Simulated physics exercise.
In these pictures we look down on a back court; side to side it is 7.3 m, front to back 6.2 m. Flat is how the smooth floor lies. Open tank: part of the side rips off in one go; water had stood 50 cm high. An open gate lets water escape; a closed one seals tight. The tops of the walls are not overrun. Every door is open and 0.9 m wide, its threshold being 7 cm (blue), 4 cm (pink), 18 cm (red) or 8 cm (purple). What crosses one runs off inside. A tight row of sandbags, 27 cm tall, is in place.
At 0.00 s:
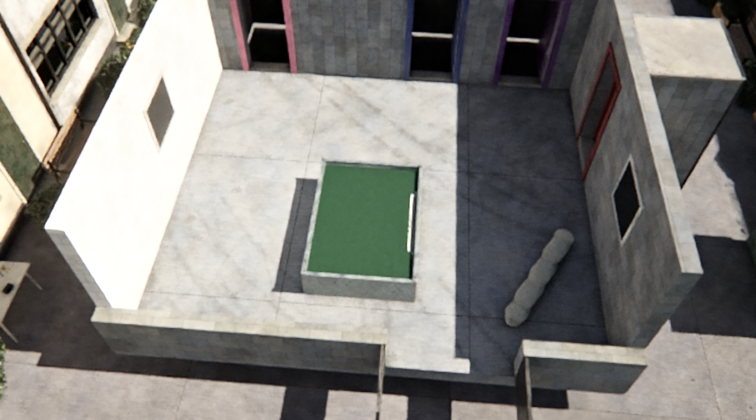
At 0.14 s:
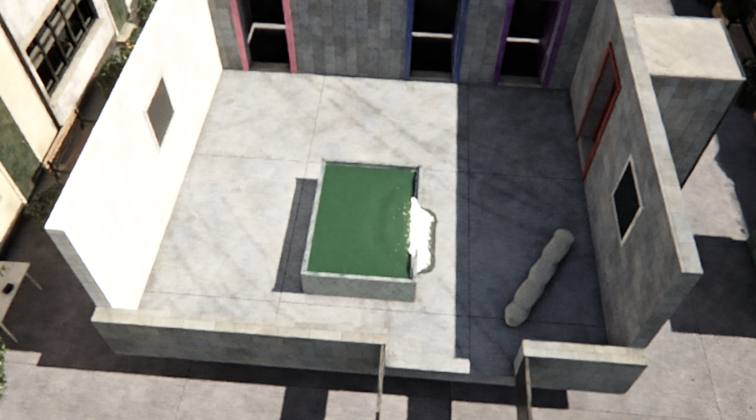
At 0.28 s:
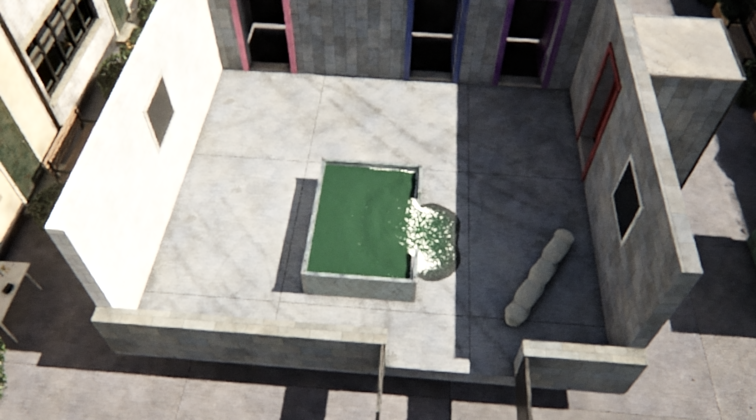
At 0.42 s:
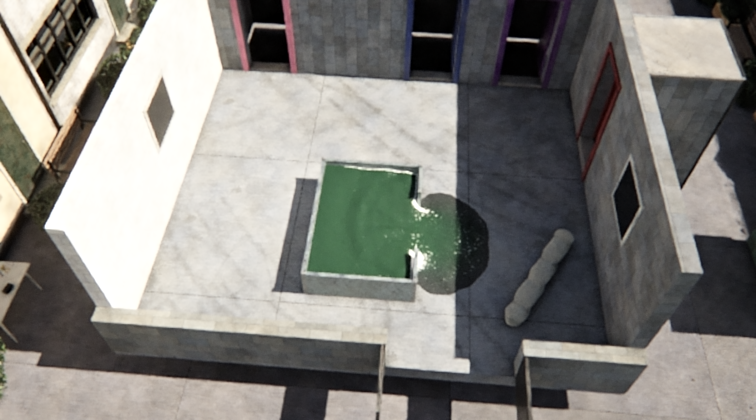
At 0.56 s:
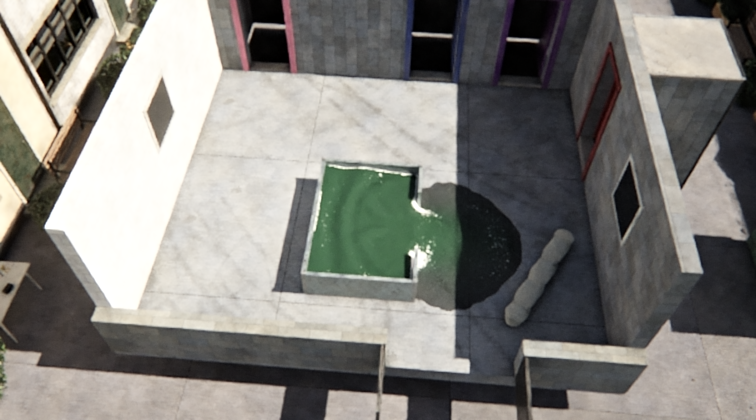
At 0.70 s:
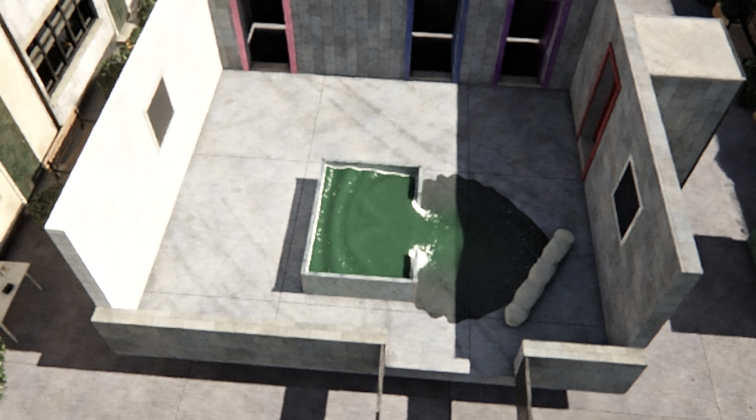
Green water sits still in an open rectangular tank in a walled court, then bursts through the tank's right side in a white, frothy splash. It fans out across the pale floor into the shade as a widening dark sheet, while ripples cross the tank, and reaches the lumpy roll lying at the right.
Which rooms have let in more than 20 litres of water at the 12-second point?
The room behind the blue door is at or below 20 litres; the room behind the pink door is at or below 20 litres; the room behind the red door is at or below 20 litres; the room behind the purple door is above 20 litres.
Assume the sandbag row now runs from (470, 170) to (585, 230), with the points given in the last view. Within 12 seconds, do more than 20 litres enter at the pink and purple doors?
So the pink door comes out low enough while the purple door comes out low enough.
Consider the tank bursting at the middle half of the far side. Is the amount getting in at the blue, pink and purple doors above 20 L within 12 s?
Compared with the limit, blue is higher, pink is higher and purple is lower.
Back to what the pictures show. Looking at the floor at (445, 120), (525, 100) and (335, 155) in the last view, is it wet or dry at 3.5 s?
First spot not yet wet, second submerged, third not yet wet.
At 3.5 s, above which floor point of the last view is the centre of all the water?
Near (457, 215).
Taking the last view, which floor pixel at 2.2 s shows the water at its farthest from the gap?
Near (569, 109).
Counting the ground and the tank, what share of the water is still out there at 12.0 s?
It comes to near 78 per cent.
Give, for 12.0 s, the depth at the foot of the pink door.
The depth there is near 4.5 cm.
After 1.4 s water covers 15 % of the floor and is deepest (30 cm) near (526, 271); blue door not reached, pink door not reached, red door not reached, purple door not reached.
After 2.2 s water covers 20 % of the floor and is deepest (26 cm) near (516, 280); blue door not reached, pink door not reached, red door 17 cm at the sill, 0 L in, purple door not reached.
After 3.5 s water covers 30 % of the floor and is deepest (25 cm) near (557, 91); blue door not reached, pink door not reached, red door 13 cm at the sill, 0 L in, purple door 16 cm at the sill, 5 L in.
After 7.0 s water covers 60 % of the floor and is deepest (12 cm) near (513, 88); blue door 6 cm at the sill, 0 L in, pink door 2 cm at the sill, 0 L in, red door 7 cm at the sill, 0 L in, purple door 12 cm at the sill, 88 L in.
After 12.0 s water covers 80 % of the floor and is deepest (6 cm) near (578, 177); blue door 4 cm at the sill, 0 L in, pink door 4 cm at the sill, 1 L in, red door 6 cm at the sill, 0 L in, purple door 5 cm at the sill, 99 L in.
